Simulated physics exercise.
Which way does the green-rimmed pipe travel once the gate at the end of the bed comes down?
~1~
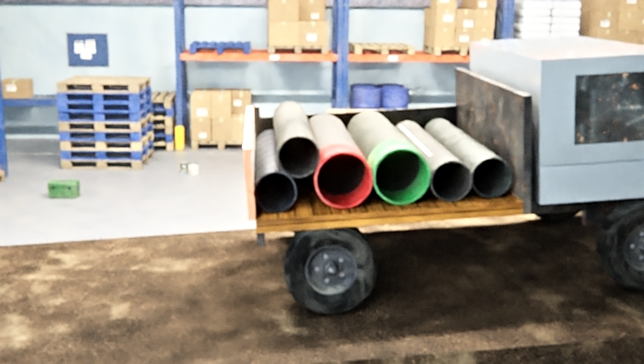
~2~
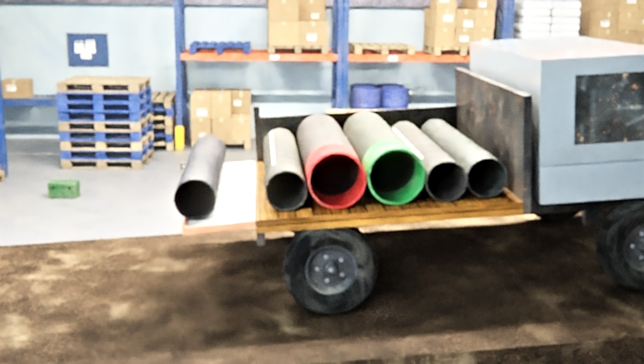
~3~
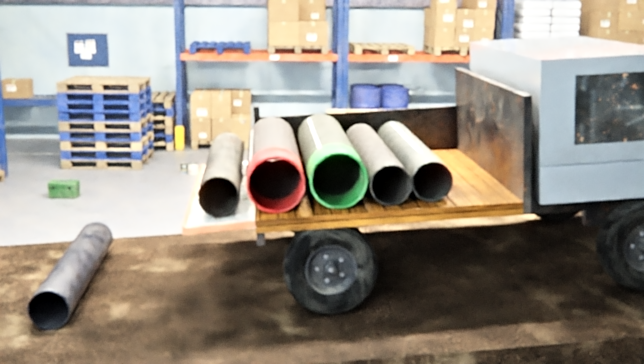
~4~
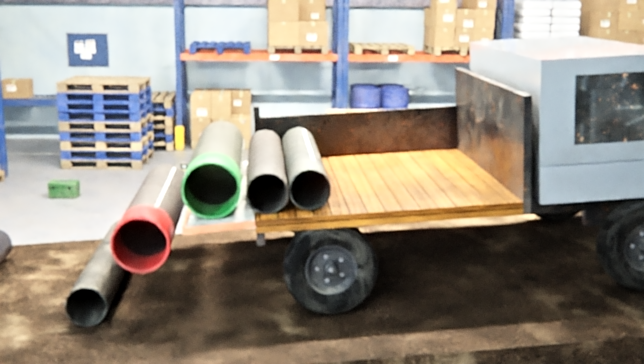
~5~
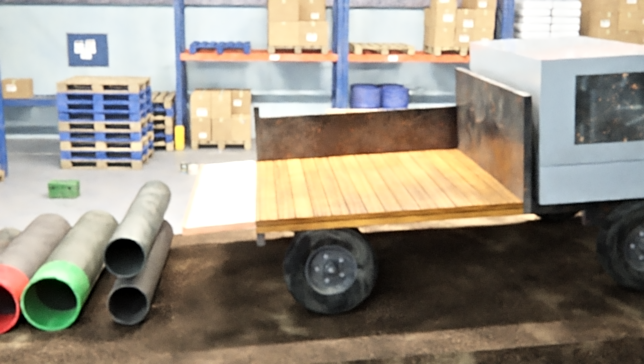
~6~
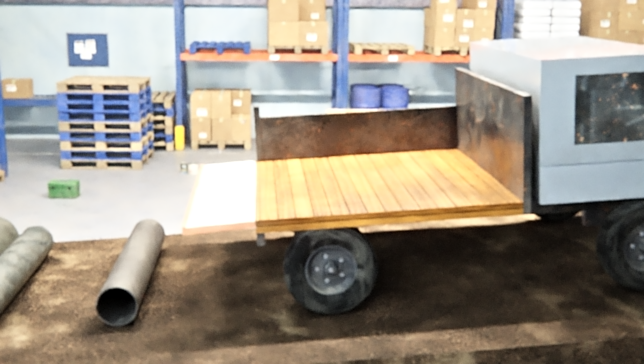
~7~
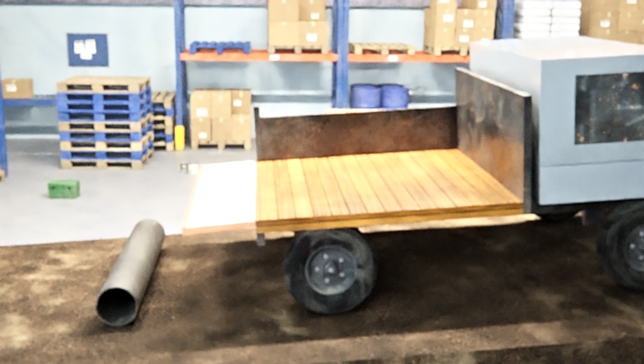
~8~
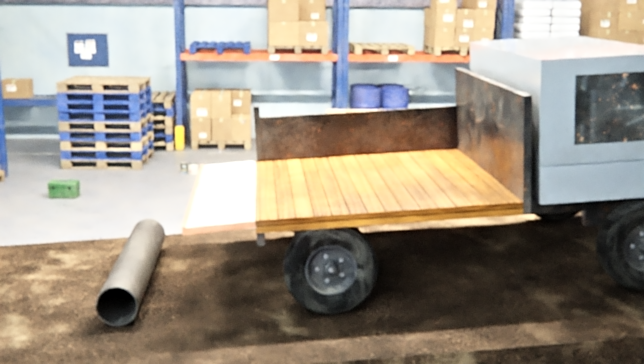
It rolls to the left, crossing the bed and the lowered gate, then continues that way on the ground.
